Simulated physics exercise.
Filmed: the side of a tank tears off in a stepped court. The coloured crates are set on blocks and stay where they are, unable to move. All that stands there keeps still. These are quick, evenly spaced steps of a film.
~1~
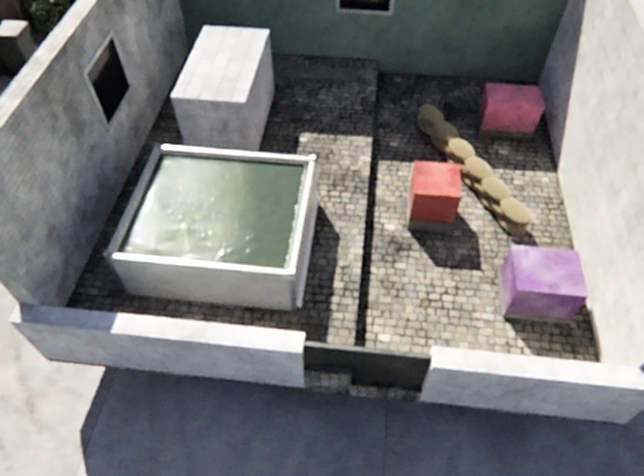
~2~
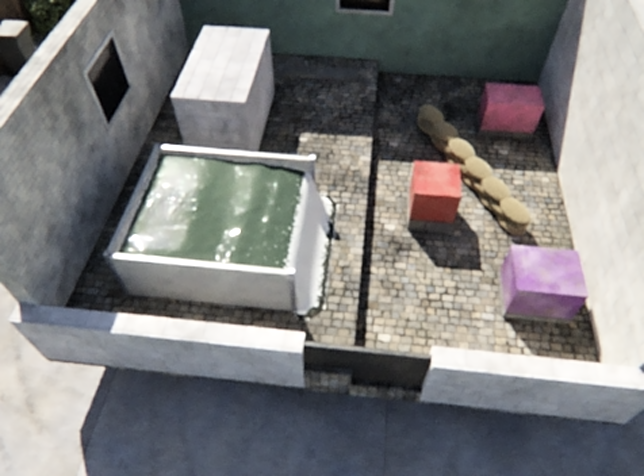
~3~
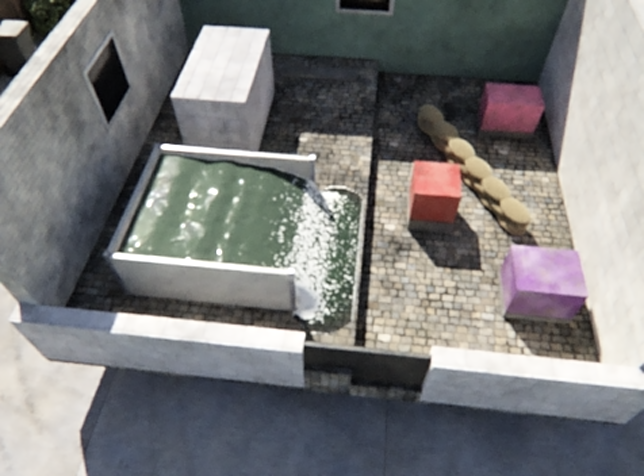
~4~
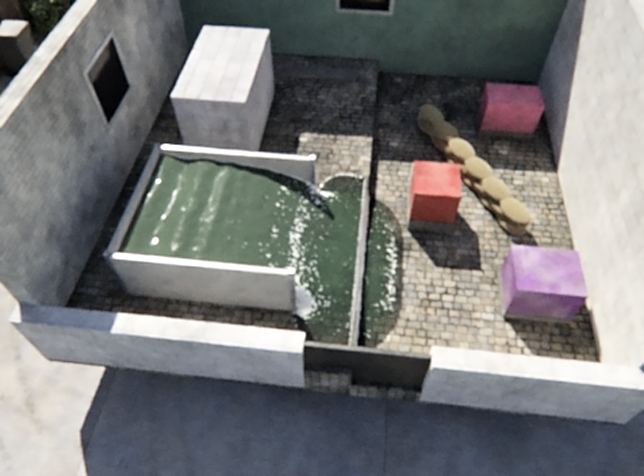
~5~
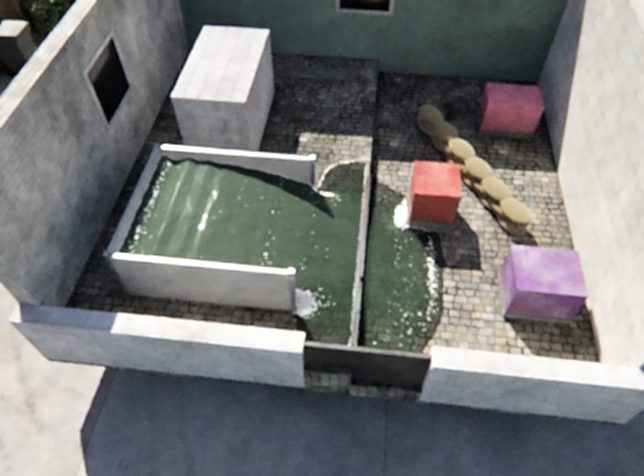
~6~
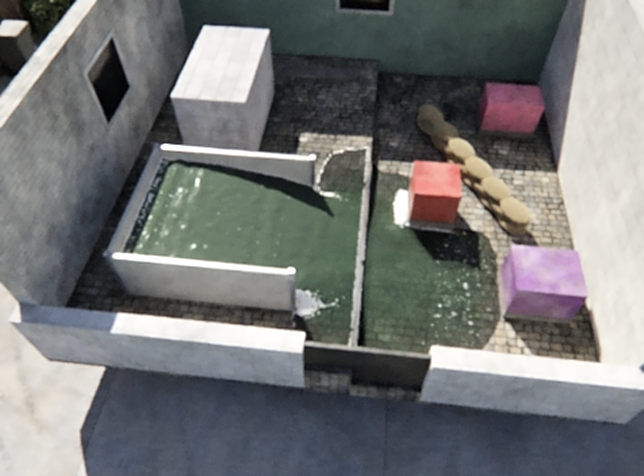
Green water bursts from the right side of a pale, open-topped tank at the left of a walled, cobbled courtyard, seen from a fixed, high viewpoint. A white block stands behind the tank, with red, pink and purple boxes and a lumpy tan chain across the right. The water foams over the paving, crosses the dark dividing line, and spreads around the red box toward the purple one.
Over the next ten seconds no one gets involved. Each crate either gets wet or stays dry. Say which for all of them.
In order: The pink crate will be touched, the red crate will be touched, the purple crate will be touched.
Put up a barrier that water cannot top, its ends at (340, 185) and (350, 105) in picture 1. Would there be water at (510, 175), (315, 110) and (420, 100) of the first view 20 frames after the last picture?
As listed: Flooded, clear, awash.
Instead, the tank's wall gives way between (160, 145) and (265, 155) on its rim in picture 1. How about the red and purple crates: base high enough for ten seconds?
As I see it, red stays clear and purple is doused.
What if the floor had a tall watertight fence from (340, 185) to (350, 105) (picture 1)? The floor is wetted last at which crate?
My answer: The one in pink.
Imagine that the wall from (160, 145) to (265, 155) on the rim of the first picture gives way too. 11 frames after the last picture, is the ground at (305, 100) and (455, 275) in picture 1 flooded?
First spot swamped, second spot unflooded.
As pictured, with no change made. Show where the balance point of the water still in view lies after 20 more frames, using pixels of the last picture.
At about (421, 244).
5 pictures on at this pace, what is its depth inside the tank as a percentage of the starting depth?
Roughly 50 per cent.
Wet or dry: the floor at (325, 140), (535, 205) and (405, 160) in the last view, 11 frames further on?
Going through them one by one, the first is spared, the second waterlogged and the third waterlogged.
A moment on, water covers 30 % of the floor; the pink crate not reached, the red crate water round its plinth, the purple crate water round its plinth.
Next, water covers 40 % of the floor; the pink crate water round its plinth, the red crate water round its plinth, the purple crate water round its plinth.
Then, water covers 50 % of the floor; the pink crate water round its plinth, the red crate water round its plinth, the purple crate water round its plinth.
Later, water covers 50 % of the floor; the pink crate water round its plinth, the red crate water round its plinth, the purple crate water round its plinth.
In the end, water covers 50 % of the floor; the pink crate was topped, the red crate was topped, the purple crate was topped.
